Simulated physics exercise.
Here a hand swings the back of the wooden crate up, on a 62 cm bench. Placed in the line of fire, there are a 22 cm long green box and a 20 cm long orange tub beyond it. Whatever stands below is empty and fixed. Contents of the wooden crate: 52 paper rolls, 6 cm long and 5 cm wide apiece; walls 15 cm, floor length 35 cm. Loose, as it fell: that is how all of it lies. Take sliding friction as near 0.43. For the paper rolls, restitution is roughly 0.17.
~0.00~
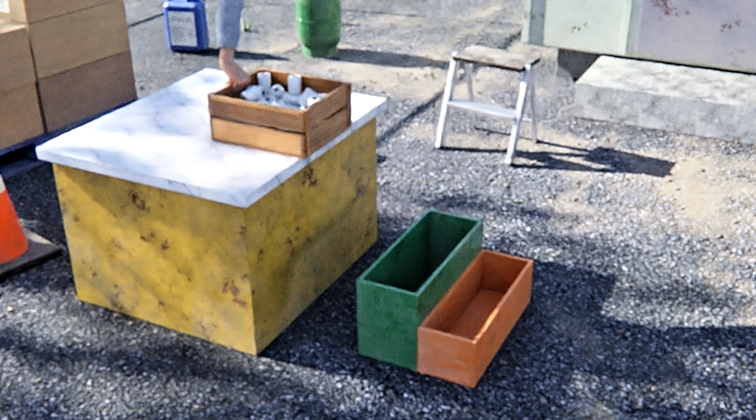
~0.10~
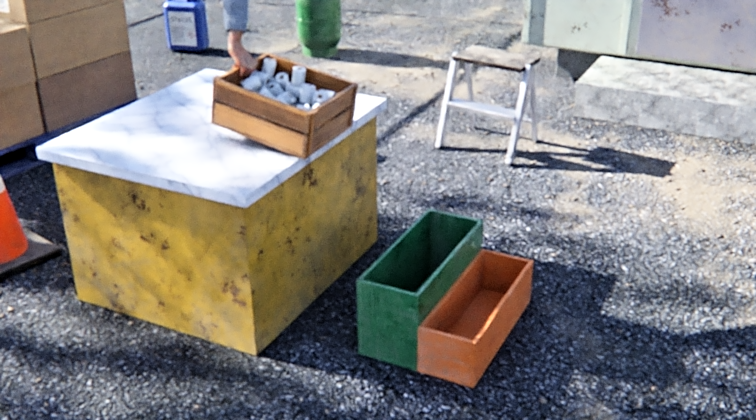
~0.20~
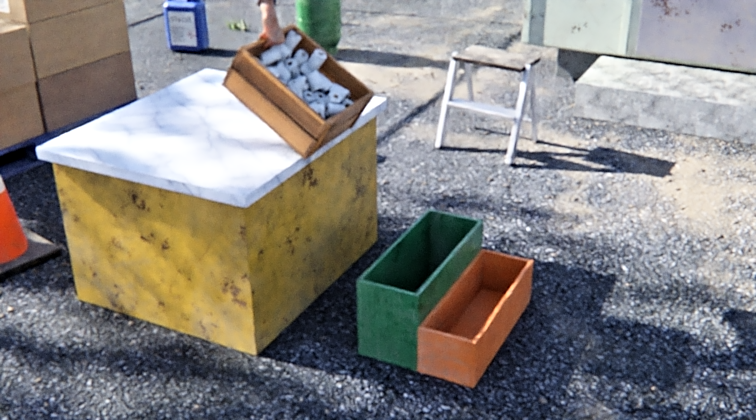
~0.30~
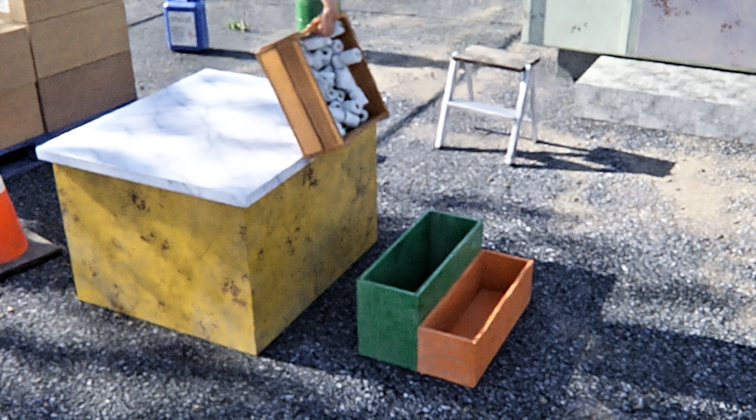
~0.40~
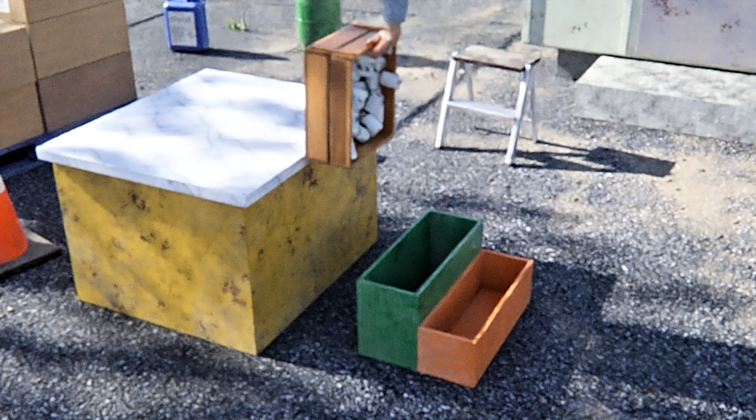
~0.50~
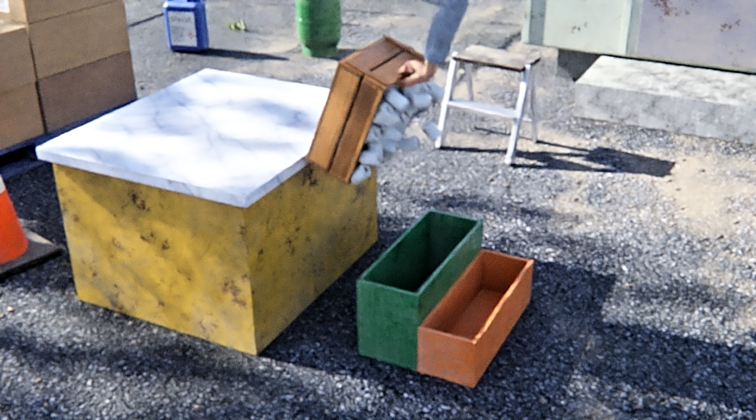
On a marble-topped block outdoors, a hand tips a wooden crate until pale rolls emerge.
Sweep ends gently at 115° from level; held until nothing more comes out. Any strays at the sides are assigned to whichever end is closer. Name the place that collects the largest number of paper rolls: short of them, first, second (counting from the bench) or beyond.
The place with the most is: Nearer.
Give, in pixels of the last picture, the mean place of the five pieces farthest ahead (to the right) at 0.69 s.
Their mean place is roughly (514, 253) in the last picture.
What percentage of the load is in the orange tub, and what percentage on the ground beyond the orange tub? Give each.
My estimate is some 20 per cent, then some 20 per cent.
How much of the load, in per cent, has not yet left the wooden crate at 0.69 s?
It comes to near 10 percent of it.
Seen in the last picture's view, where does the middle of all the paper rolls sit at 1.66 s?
(440, 312).
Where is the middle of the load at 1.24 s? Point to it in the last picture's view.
Estimated middle - around (438, 313).
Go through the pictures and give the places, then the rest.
In the first frame (we follow the rim corner now nearest the camera), wooden crate at (300, 111); orange tub at (472, 341); tilt 0°; nothing out yet.
The second frame shows wooden crate at (307, 112); tilt 10°.
The third frame shows wooden crate at (326, 121); tilt 34°.
The fourth frame shows wooden crate at (343, 142); tilt 64°.
The fifth frame shows wooden crate at (351, 166); tilt 92°.
The sixth frame shows wooden crate at (349, 181); orange tub at (472, 341); tilt 111°; 12 out, the lowest roll at (389, 152).
After 0.69 s, tilt 115°; 6 still in the wooden crate, 15 in the green box, 1 in the orange tub and 30 in the air.
After 0.92 s, tilt 115°; 2 still in the wooden crate, 26 in the green box, 8 in the orange tub, 8 on the ground beyond the orange tub and 8 in the air.
After 1.24 s, tilt 115°; 30 in the green box, 10 in the orange tub, 10 on the ground beyond the orange tub and 2 in the air.
When it is over (at 1.66 s), 31 in the green box, 10 in the orange tub, 1 on the ground short of the green box and 10 on the ground beyond the orange tub.
